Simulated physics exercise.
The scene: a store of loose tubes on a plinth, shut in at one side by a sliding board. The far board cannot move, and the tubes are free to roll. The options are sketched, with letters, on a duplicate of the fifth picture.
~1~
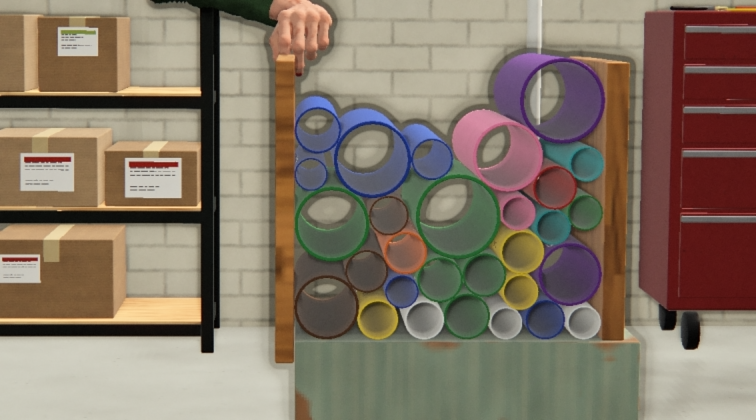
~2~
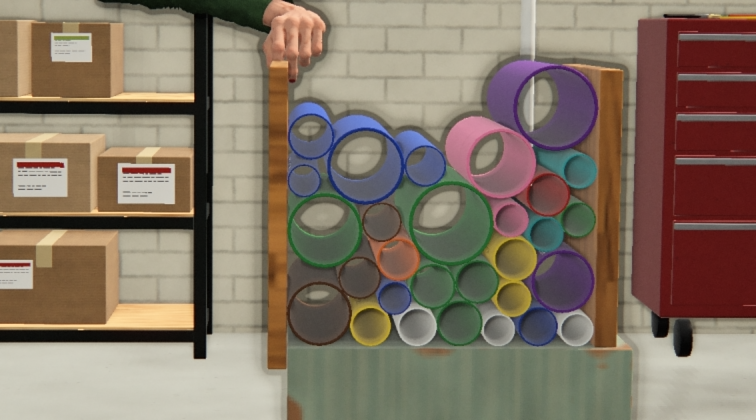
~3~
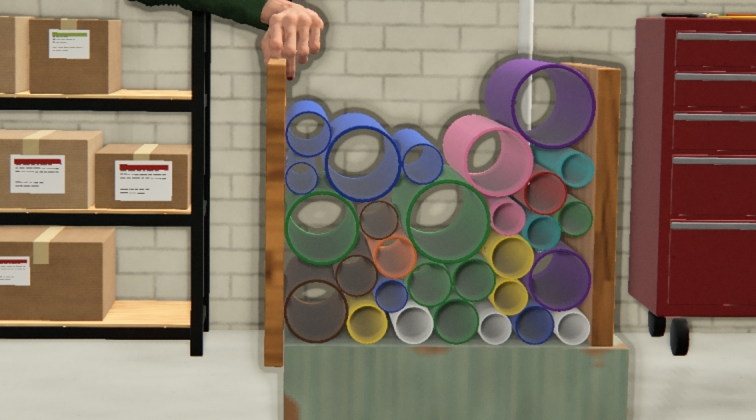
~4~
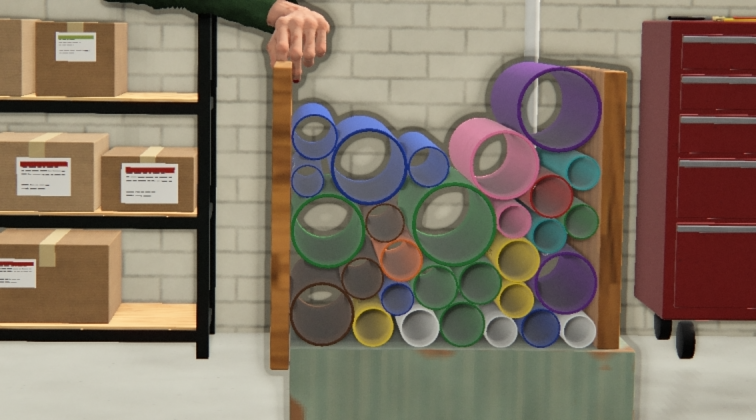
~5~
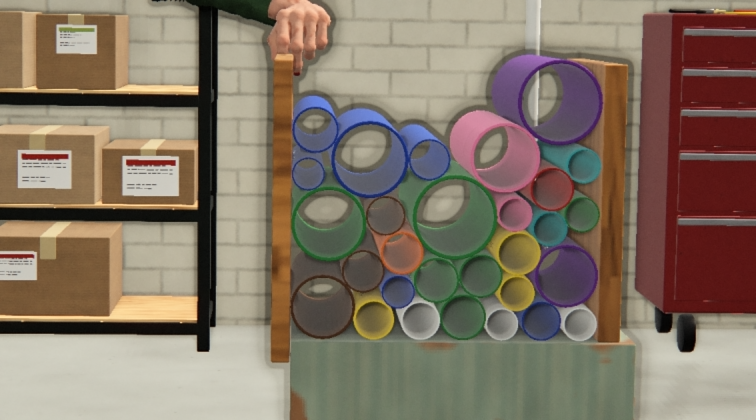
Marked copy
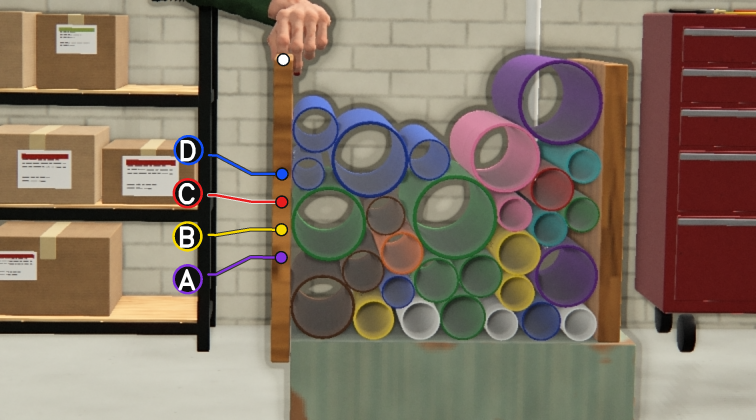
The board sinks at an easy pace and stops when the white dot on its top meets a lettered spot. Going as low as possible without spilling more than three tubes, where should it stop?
Mark A is as low as it can go.
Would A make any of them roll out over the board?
At A: Yes.
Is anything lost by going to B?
At B: Yes.
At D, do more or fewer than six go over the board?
At D, fewer than six.
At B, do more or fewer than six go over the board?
At B, fewer than six.
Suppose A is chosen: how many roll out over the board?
The count is two.
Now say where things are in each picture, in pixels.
Side board (286, 196); a brown tube (326, 307); a blue tube (545, 320), in the first picture.
A blue tube (538, 327); a green tube (433, 286), in the second picture.
A green tube (448, 222); a pink tube (508, 219), in the third picture.
A blue tube (307, 181); side board (282, 202), in the fourth picture.
A brown tube (322, 307); a blue tube (541, 321); a green tube (436, 280), in the fifth picture.
On the marked copy, A at (281, 258); B at (281, 230); C at (282, 202); D at (282, 174); the white dot at (283, 60).
Following A. Soon after the start, top of the board (292, 144).
Later, top of the board (291, 239).
In the end, top of the board (290, 257), two out over the board.
As for the rest, B two out over the board; C one out over the board; D one out over the board.
